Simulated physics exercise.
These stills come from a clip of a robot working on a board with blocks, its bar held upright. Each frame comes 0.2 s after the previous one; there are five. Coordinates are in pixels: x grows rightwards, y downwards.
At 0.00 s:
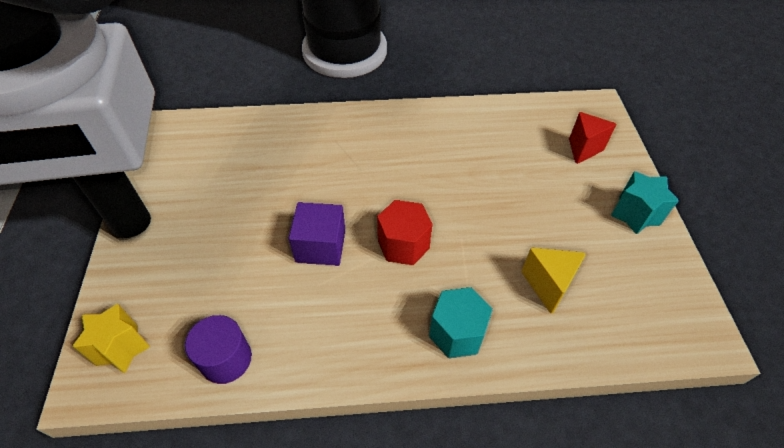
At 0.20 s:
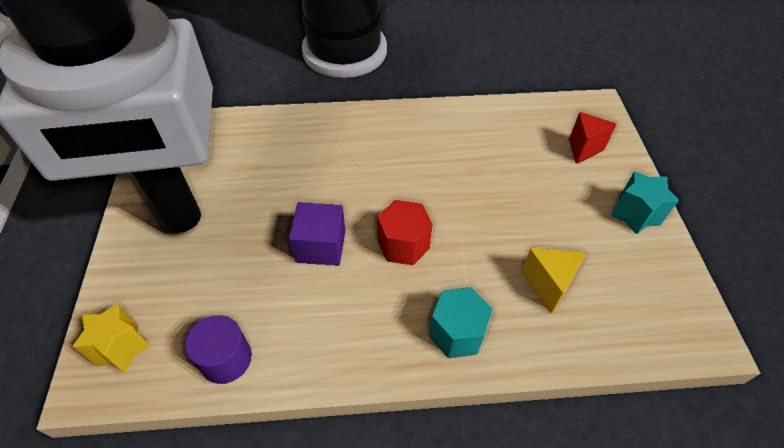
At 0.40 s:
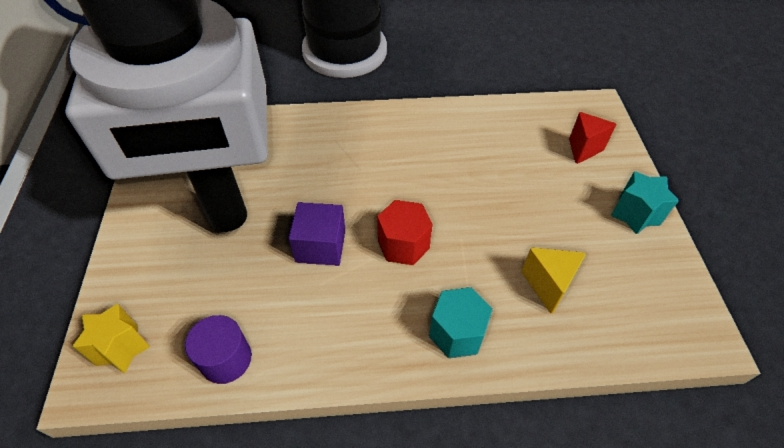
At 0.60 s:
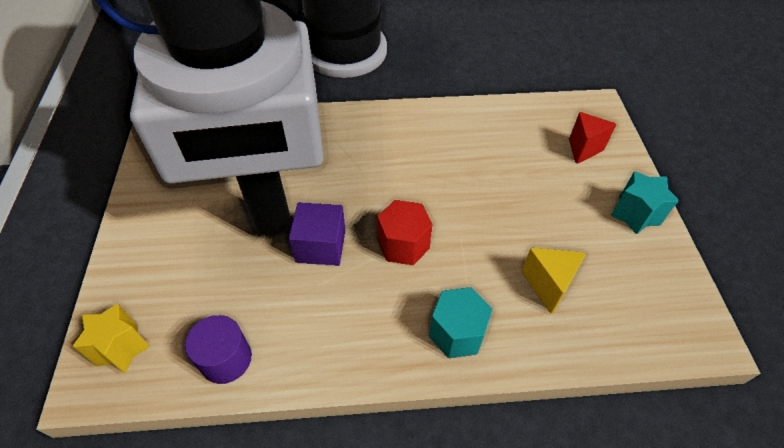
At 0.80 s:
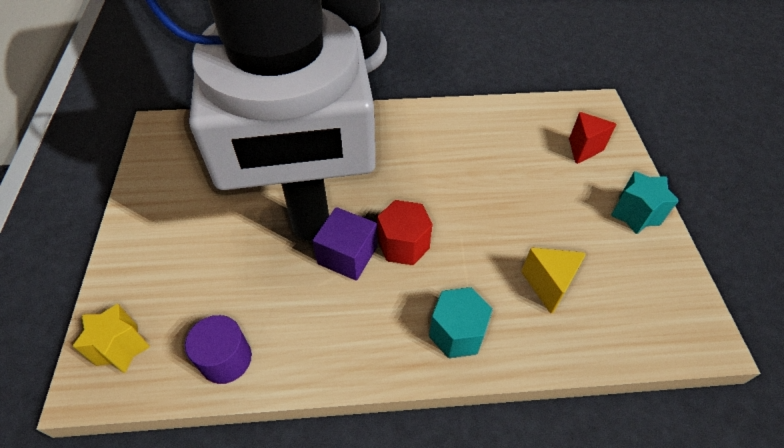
At the start, a robot arm holds a dark bar at the left side of a wooden board scattered with colourful blocks. The arm slides the bar rightward toward the purple square block, then pushes the block a short way right, turning it slightly beside the red hexagon.
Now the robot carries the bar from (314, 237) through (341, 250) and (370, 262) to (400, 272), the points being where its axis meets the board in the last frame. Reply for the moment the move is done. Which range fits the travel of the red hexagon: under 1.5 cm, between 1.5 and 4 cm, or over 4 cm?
The block shifts between 1.5 and 4 cm.
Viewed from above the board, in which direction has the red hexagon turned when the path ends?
Seen from overhead, it turns anticlockwise.
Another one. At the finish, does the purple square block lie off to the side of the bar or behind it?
In short: No.
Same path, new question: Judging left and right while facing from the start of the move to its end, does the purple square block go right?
Answer: Yes.
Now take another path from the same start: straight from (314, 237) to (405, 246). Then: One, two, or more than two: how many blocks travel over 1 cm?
The push will move two blocks.
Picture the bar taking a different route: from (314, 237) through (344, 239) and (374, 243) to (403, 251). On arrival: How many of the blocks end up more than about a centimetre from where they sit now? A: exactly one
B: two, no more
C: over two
B (two, no more)
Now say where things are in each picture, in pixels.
The first frame shows lower end of the bar at (132, 223), tops of blocks, purple square block at (316, 221), red hexagon at (405, 220), turquoise hexagon at (463, 312).
The second frame shows bar at (182, 218), blocks as before.
The third frame shows bar at (229, 217), blocks as before.
The fourth frame shows bar at (272, 220), blocks as before.
The fifth frame shows bar at (312, 226), purple square block at (345, 231), red hexagon at (405, 220), turquoise hexagon at (463, 312).
On the path given first. Halfway along, bar at (354, 245); purple square block at (387, 257), turned 20° clockwise; red hexagon at (414, 221), turned 20° anticlockwise.
At the end, bar at (401, 261); purple square block at (427, 282), turned 30° clockwise; red hexagon at (428, 219), turned 40° anticlockwise; turquoise hexagon at (471, 319).
